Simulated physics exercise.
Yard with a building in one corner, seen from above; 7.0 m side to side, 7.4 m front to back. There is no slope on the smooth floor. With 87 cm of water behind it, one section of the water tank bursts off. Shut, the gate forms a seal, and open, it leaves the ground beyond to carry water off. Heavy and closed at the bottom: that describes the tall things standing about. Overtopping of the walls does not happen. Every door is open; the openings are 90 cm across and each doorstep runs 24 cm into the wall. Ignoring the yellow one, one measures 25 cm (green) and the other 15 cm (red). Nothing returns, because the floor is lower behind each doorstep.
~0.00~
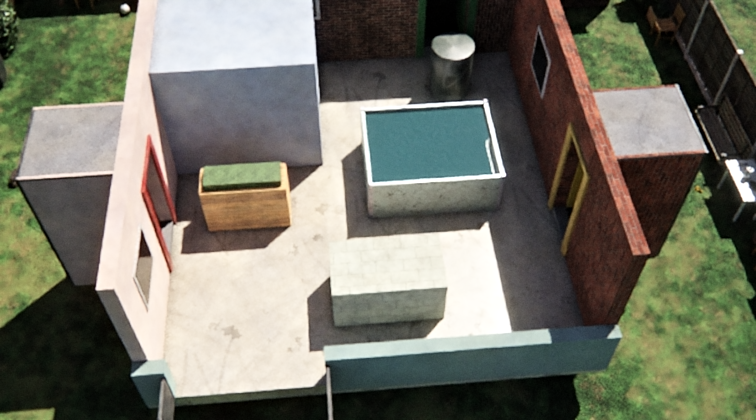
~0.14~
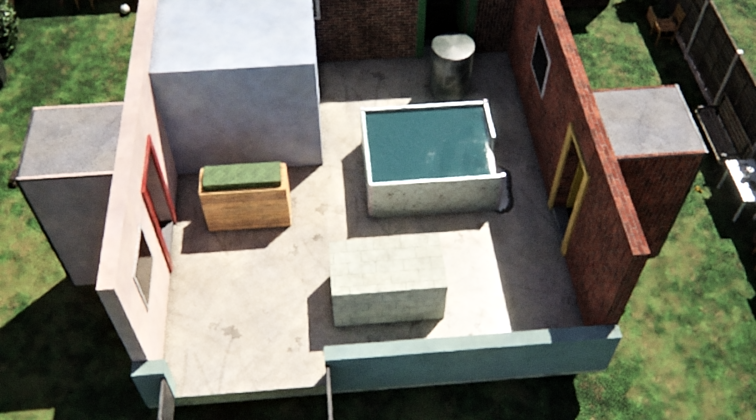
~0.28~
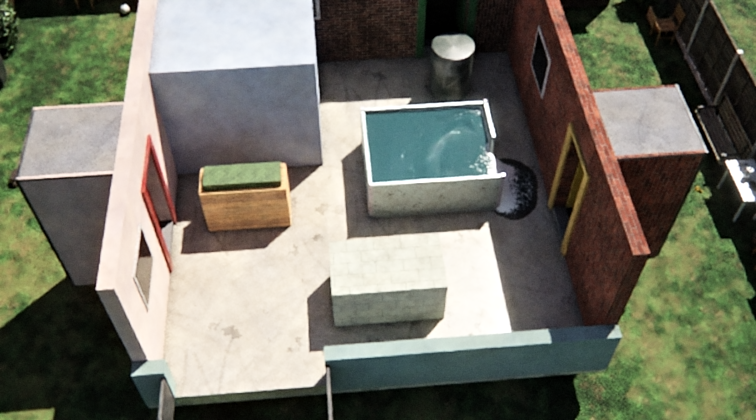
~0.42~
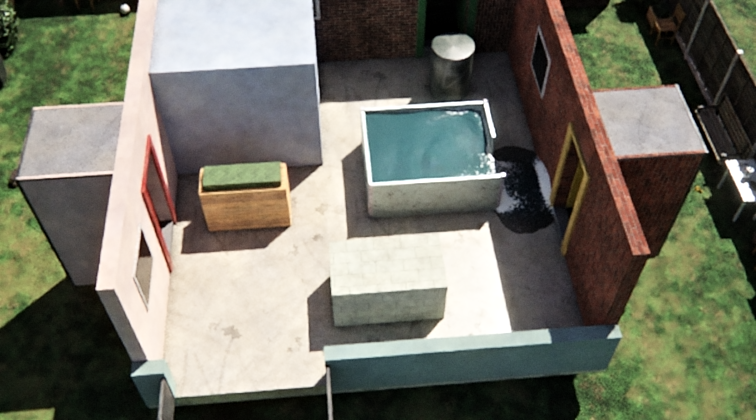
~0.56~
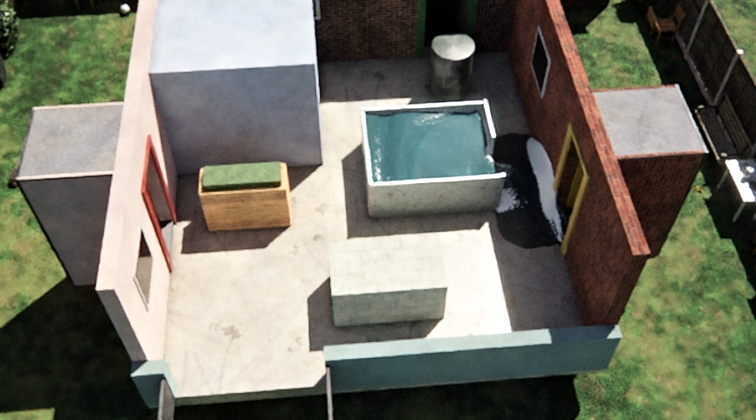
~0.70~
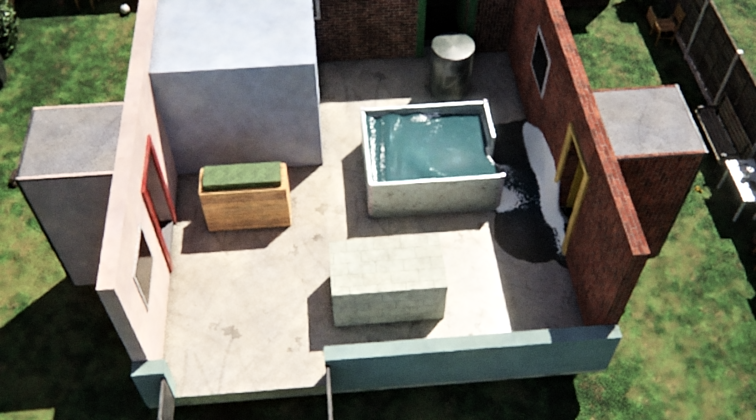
At the start, still teal water fills a pale rectangular tank in a walled yard seen from above. A gap opens in the tank's right side and water pours through, spreading across the floor in a widening dark patch with white glints, reaching the yellow door as the tank's level drops slightly.
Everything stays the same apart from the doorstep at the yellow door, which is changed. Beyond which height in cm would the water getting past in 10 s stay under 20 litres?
I would say 35 cm.
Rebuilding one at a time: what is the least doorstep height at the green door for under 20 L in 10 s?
At the green door you'd want roughly 18 cm.
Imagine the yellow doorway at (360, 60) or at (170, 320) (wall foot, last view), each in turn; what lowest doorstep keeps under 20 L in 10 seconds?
8.5 and 10.5 cm.
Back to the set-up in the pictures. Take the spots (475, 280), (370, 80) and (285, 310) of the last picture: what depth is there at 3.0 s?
Taking the spots in order: About 1, 3 and 0 centimetres.
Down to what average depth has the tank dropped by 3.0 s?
Roughly 41 cm.
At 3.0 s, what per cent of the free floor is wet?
45 %.
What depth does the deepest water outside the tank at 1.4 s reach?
I'd put it near 64 cm.
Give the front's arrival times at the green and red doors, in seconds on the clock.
The flood turns up at green at 1.6 s and at red at 5.5 s.
After 1.4 s water covers 20 % of the floor, deepest (64 cm) near (539, 190); 30 cm at the yellow door, 71 litres in over its 10 cm doorstep.
After 3.0 s water covers 45 % of the floor, deepest (38 cm) near (539, 190); 21 cm at the yellow door, 219 litres in over its 10 cm doorstep.
After 10.0 s water covers 100 % of the floor, deepest (14 cm) near (541, 198); 9 cm at the yellow door, 326 litres in over its 10 cm doorstep.
At the yellow door as built, the water arrived by 0.6 s and peaked near 32 cm at 0.7 s.
With a doorstep of 30.5 cm, 36 litres would have come in within the 10 s; with 41 cm, 6 litres. So under 20 litres takes about 35 cm.
